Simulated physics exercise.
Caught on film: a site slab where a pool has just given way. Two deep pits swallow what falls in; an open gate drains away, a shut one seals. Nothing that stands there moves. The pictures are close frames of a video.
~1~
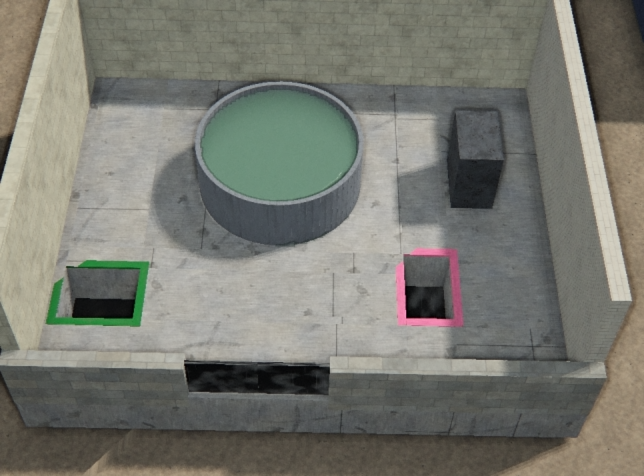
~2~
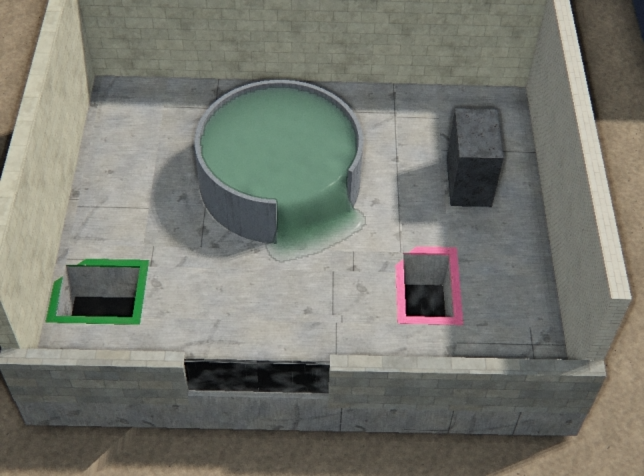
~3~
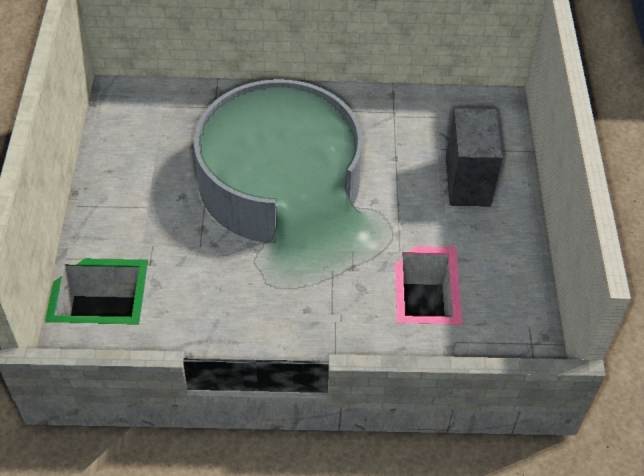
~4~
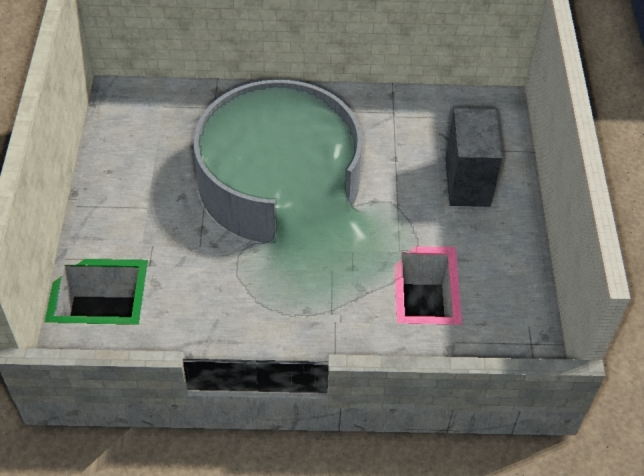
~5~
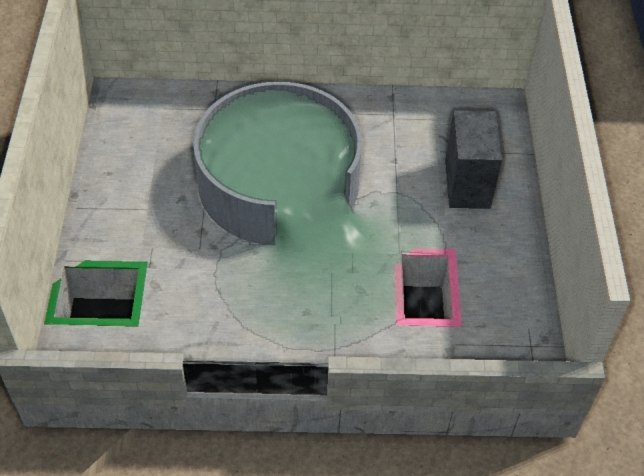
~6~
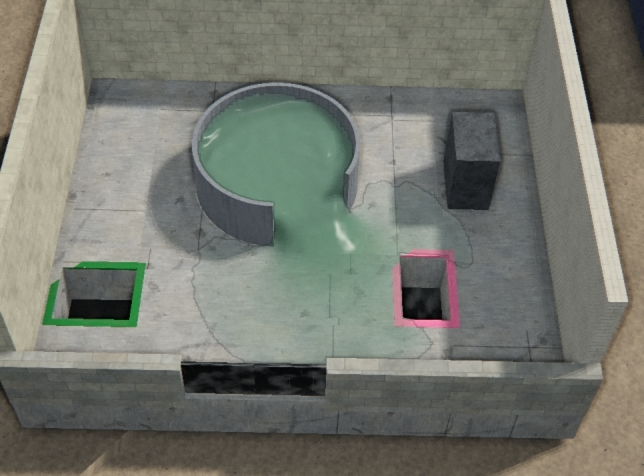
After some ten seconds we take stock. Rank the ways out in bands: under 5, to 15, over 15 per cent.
In the end: The gate takes not even 5 %; the green pit takes from 5 to 15 %; the pink pit takes above 15 %.
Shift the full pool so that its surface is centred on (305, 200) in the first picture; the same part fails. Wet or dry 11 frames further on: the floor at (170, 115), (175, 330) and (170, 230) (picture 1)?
In turn: Not flooded, under water, clear.
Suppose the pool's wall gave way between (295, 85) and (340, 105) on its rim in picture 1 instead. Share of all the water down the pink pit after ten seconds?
Parts in a hundred: Pink 10.
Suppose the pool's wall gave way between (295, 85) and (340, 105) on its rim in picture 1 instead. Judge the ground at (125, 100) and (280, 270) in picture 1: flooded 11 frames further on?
One after the other: Covered, not flooded.
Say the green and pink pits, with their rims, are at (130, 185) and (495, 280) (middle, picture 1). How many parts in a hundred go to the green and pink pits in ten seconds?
Roughly, in per cent: Green 6, pink 45.
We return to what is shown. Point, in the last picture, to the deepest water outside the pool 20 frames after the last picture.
Roughly at (569, 392).
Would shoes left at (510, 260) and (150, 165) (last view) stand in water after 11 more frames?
One after the other: Covered, free of water.
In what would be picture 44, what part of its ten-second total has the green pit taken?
Some 60 per cent.
A moment on, water covers 30 % of the floor; the gate 0 %, the green pit 0 %, the pink pit 7 %.
Next, water covers 35 % of the floor; the gate 0 %, the green pit 0 %, the pink pit 14 %.
Then, water covers 50 % of the floor; the gate 0 %, the green pit 2 %, the pink pit 20 %.
Later, water covers 70 % of the floor; the gate 0 %, the green pit 7 %, the pink pit 28 %.
In the end, water covers 95 % of the floor; the gate 0 %, the green pit 13 %, the pink pit 32 %.
